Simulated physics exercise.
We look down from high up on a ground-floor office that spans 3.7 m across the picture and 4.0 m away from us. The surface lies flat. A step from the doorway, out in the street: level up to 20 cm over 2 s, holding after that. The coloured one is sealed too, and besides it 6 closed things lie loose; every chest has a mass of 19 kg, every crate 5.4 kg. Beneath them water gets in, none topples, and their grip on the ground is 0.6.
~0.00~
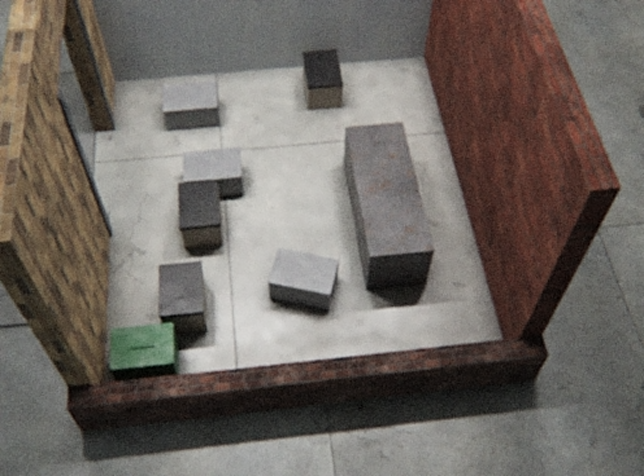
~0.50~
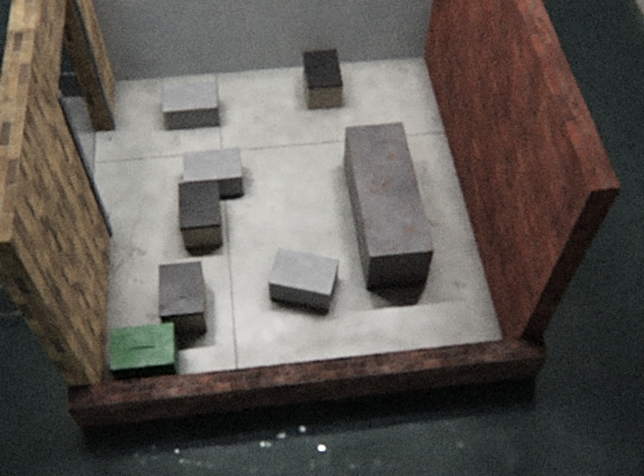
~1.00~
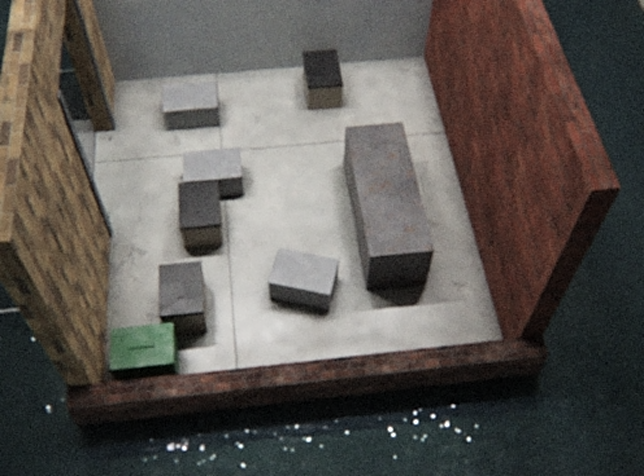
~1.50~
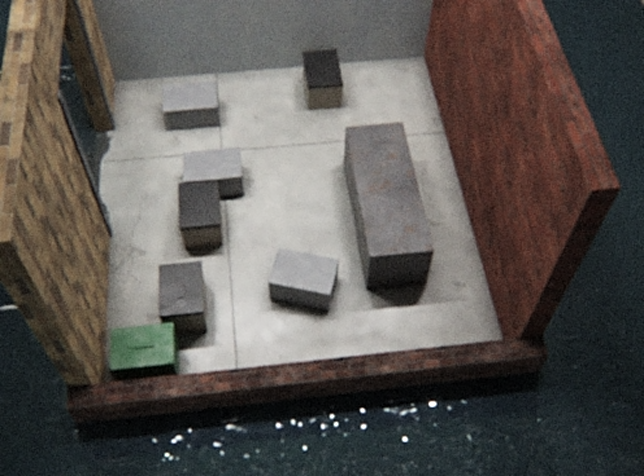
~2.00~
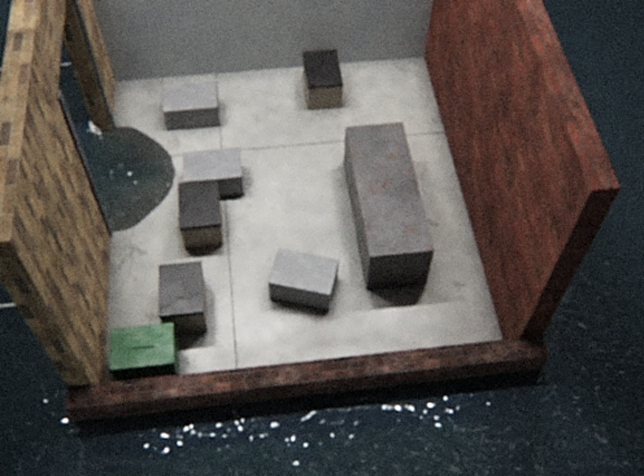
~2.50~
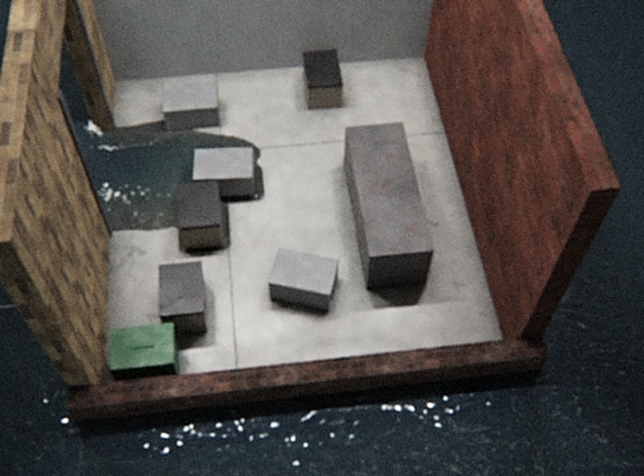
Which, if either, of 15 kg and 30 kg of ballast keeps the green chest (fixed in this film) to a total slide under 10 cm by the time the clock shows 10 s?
Only the 30 kg.
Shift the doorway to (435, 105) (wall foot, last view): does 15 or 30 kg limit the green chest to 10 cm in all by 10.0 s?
Under that change no listed mass suffices.
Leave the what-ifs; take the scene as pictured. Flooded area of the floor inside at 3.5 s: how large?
About 6.5 m2 is covered.
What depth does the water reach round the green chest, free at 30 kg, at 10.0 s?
9 cm, roughly.
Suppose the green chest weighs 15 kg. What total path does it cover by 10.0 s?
30 cm, roughly.
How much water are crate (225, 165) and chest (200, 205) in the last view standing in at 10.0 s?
Roughly 10 and 9 cm.
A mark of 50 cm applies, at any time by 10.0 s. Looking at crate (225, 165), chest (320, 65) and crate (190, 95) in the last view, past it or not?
The three come out further, further, further, in that order.
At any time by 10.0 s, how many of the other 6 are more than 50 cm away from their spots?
I make it 5.
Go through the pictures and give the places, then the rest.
The first picture shows the green chest at (142, 346), on the bottom; water covers 0.0 m2; 0 of 7 have shifted.
The second picture shows the green chest at (142, 346) rests on the ground; water covers 0.0 m2; 0 of 7 have shifted.
The third picture shows the green chest at (142, 346), on the bottom; water covers 0.0 m2; 0 of 7 have shifted.
The fourth picture shows the green chest at (142, 346), on the bottom; water covers 0.0 m2; 0 of 7 have shifted.
The fifth picture shows the green chest at (142, 346) rests on the ground; 0.7 m2 under water; 0 of 7 have shifted.
The sixth picture shows the green chest at (142, 346) rests on the ground; water covers 1.6 m2; 1 of 7 have shifted.
After 3.5 s the green chest would be 0 cm from its start with 15 kg and 0 cm from its start with 30 kg; 0 cm of water round it then.
After 4.5 s the green chest would be 0 cm from its start with 15 kg and 0 cm from its start with 30 kg; 1 cm of water round it then.
After 7.0 s the green chest would be 0 cm from its start with 15 kg and 0 cm from its start with 30 kg; 4 cm of water round it then.
After 10.0 s the green chest would be 31 cm from its start with 15 kg and 0 cm from its start with 30 kg; 9 cm of water round it then.
